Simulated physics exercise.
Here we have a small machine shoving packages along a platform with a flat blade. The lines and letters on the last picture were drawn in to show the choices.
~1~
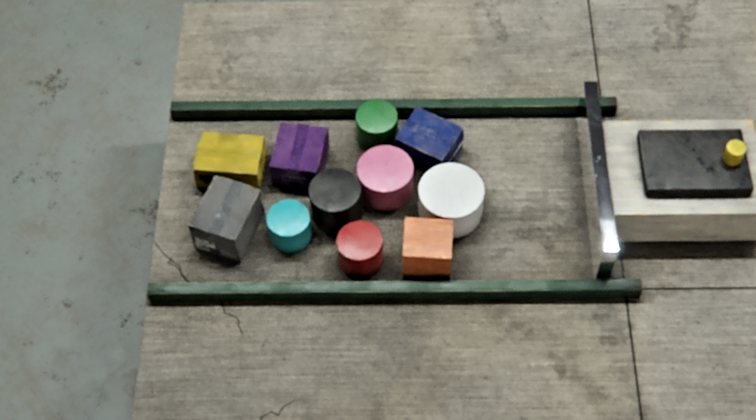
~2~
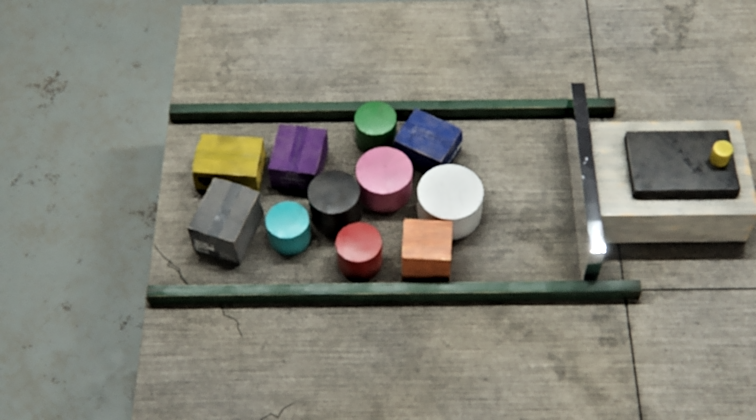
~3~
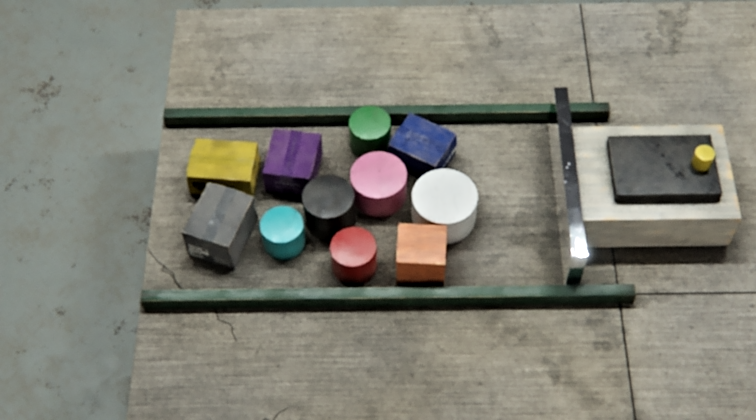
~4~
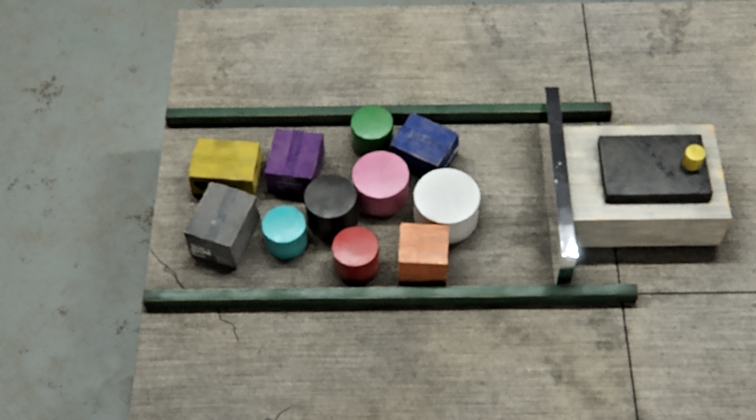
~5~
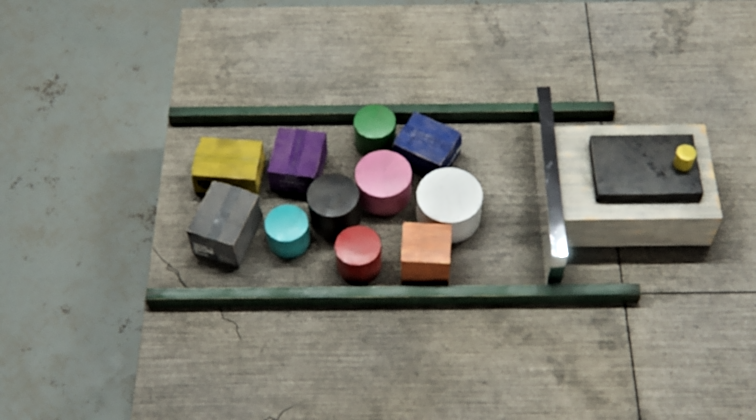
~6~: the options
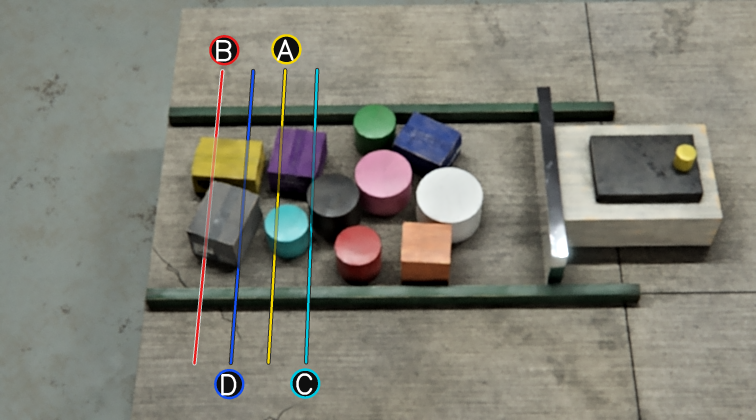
A small machine with a flat blade moves slightly left toward the still, colourful packages.
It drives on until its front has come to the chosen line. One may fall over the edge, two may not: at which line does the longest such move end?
No second one falls up to C.
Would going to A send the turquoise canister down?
No.
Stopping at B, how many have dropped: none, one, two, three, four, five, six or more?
By then, six or more.
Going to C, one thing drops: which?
The yellow box.
On the marked copy, A at (278, 205); B at (210, 205); C at (312, 204); D at (243, 205).
Taking C. A third of the way, robot (550, 167); blue box (419, 149); pink canister (375, 179).
Two thirds of the way, robot (462, 168); yellow box (194, 162); purple box (251, 163).
When it is over, robot (400, 169); yellow box over the edge; grey parcel (171, 215); one fallen.
As for the rest, A drops two; B drops eight; D drops five.
